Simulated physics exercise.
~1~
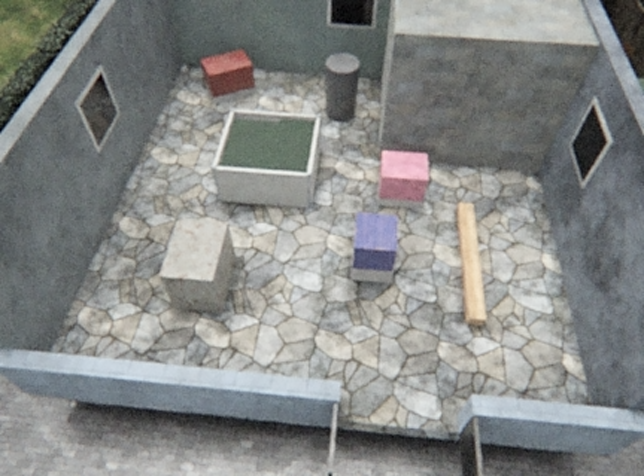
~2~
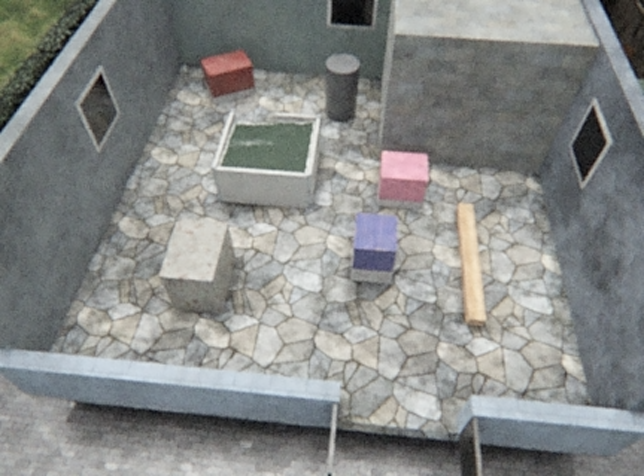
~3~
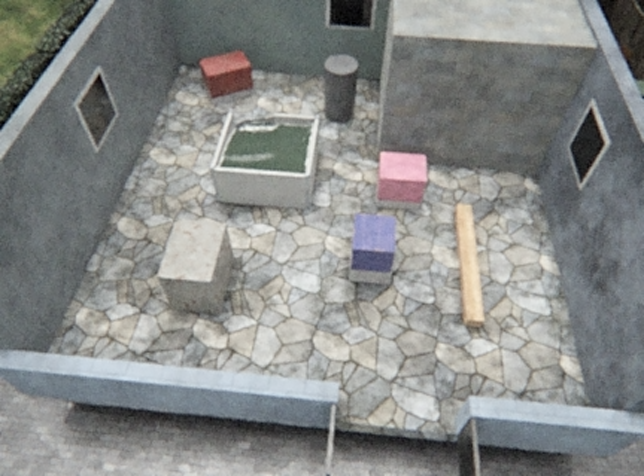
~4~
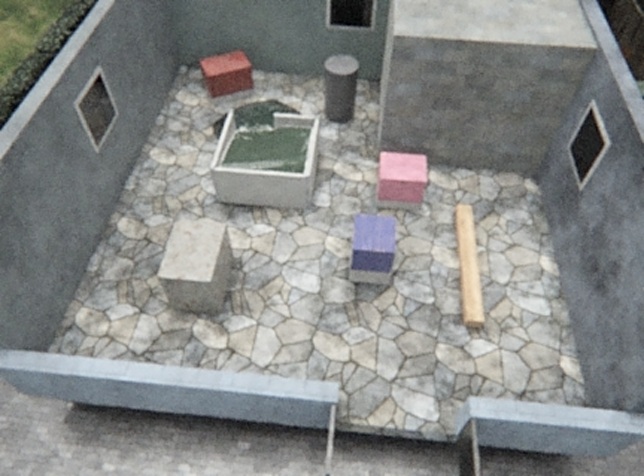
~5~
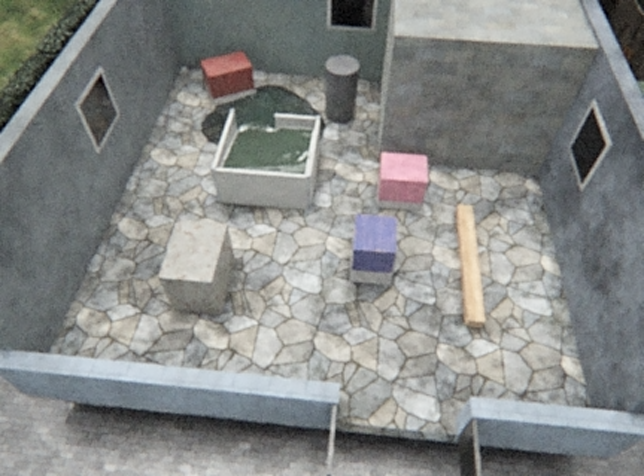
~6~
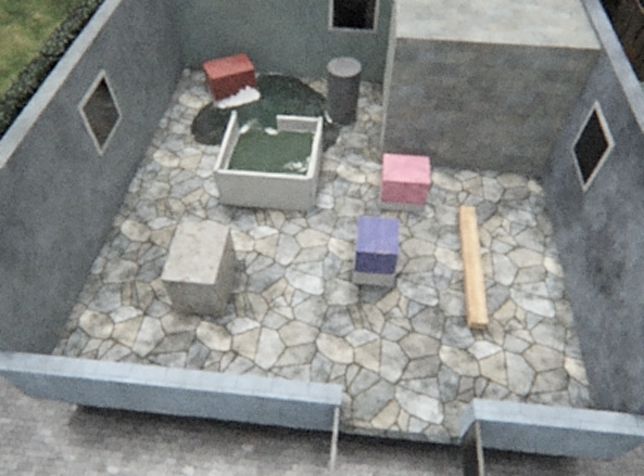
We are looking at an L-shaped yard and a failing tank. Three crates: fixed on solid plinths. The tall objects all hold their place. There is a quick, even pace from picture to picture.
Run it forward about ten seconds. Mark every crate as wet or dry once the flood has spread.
Red crate: Wet, pink crate: Dry, blue crate: Dry.
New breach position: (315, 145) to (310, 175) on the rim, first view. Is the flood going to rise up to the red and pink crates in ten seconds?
Within ten seconds the red crate stays untouched and the pink crate is drenched.
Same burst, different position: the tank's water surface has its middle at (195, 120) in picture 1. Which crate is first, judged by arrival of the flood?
Red-painted one.
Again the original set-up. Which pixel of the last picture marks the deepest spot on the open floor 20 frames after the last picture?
Near (380, 93).
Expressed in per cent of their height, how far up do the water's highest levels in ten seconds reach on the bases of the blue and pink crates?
The first reaches around 30 in a hundred, the second around 30.
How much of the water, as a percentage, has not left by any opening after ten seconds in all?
That works out to about 98 percent.
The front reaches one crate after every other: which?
I'd go with the crate marked blue.
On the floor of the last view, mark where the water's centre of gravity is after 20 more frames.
Centre of the water: Near (277, 126).
A moment on, water covers 15 % of the floor; the red crate water round its plinth, the pink crate not reached, the blue crate not reached.
Next, water covers 20 % of the floor; the red crate water round its plinth, the pink crate not reached, the blue crate not reached.
Then, water covers 30 % of the floor; the red crate water round its plinth, the pink crate water round its plinth, the blue crate not reached.
Later, water covers 60 % of the floor; the red crate water round its plinth, the pink crate water round its plinth, the blue crate water round its plinth.
In the end, water covers 80 % of the floor; the red crate was topped, the pink crate stayed above the water, the blue crate stayed above the water.
